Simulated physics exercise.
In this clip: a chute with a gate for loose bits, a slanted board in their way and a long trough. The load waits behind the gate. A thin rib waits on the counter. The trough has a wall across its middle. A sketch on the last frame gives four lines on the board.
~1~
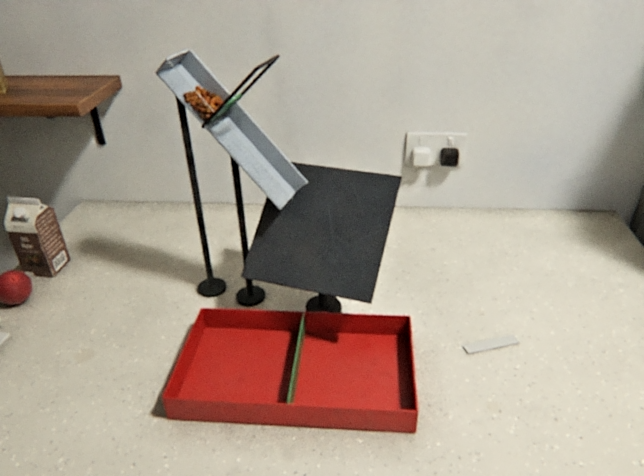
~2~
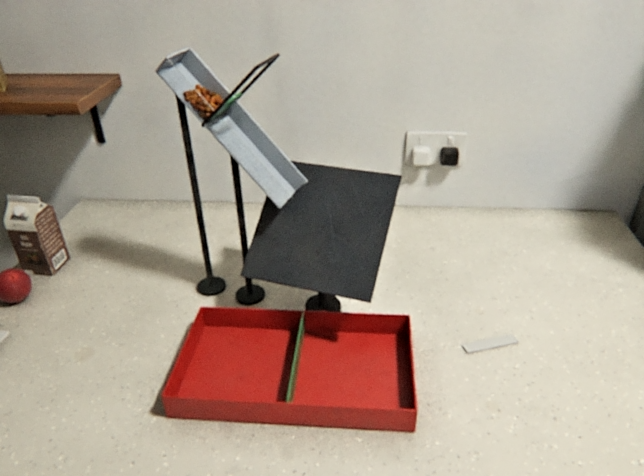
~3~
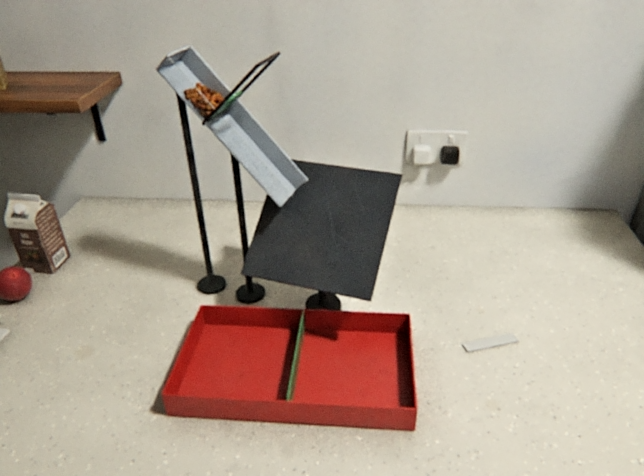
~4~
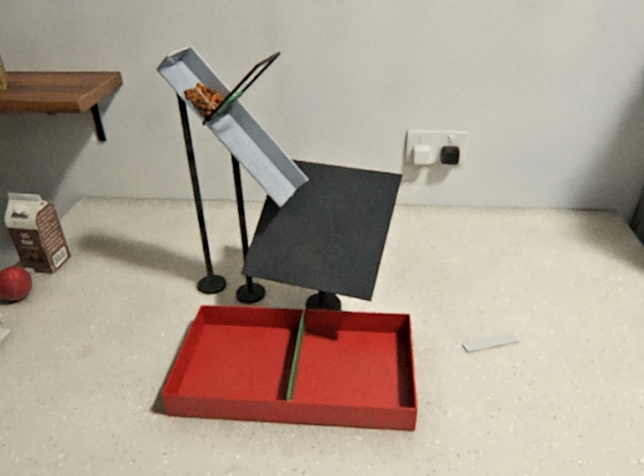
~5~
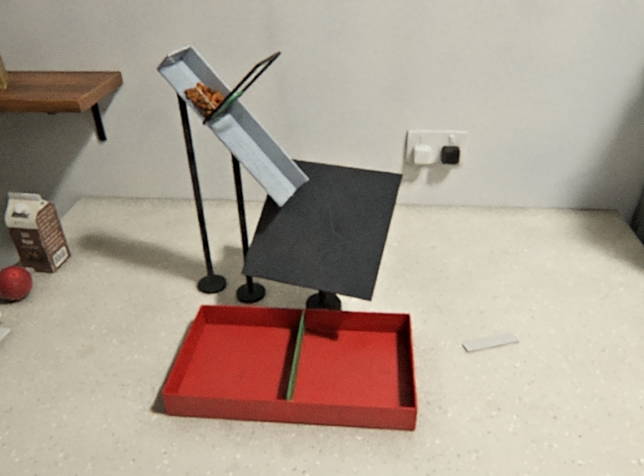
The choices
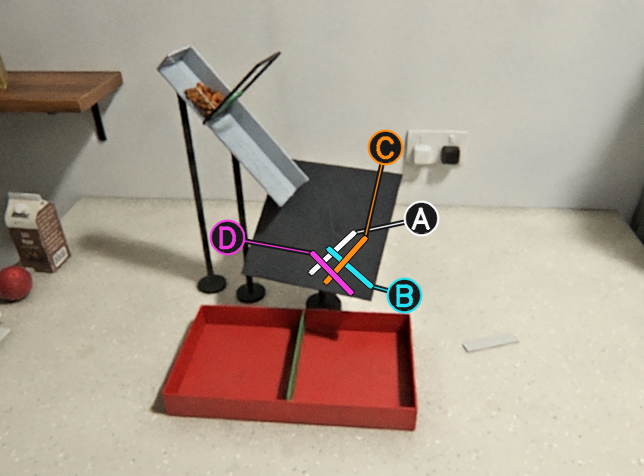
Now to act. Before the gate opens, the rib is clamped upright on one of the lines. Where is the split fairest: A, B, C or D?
C works best here.
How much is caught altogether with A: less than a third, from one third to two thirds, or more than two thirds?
It is more than two thirds.
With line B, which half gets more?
More lands on the right.
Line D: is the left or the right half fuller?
Right.
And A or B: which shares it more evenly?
Here it is line B.
On the marked copy, line A from (353, 233) to (311, 272); line B from (329, 249) to (370, 286); line C from (365, 238) to (326, 281); line D from (312, 253) to (351, 292).
With A, of what is caught, nearly all in the left half, a stray few in the right.
With B, of what is caught, about a quarter in the left half, most in the right.
With C, of what is caught, about two thirds in the left half, about a third in the right.
With D, of what is caught, about a quarter in the left half, most in the right.
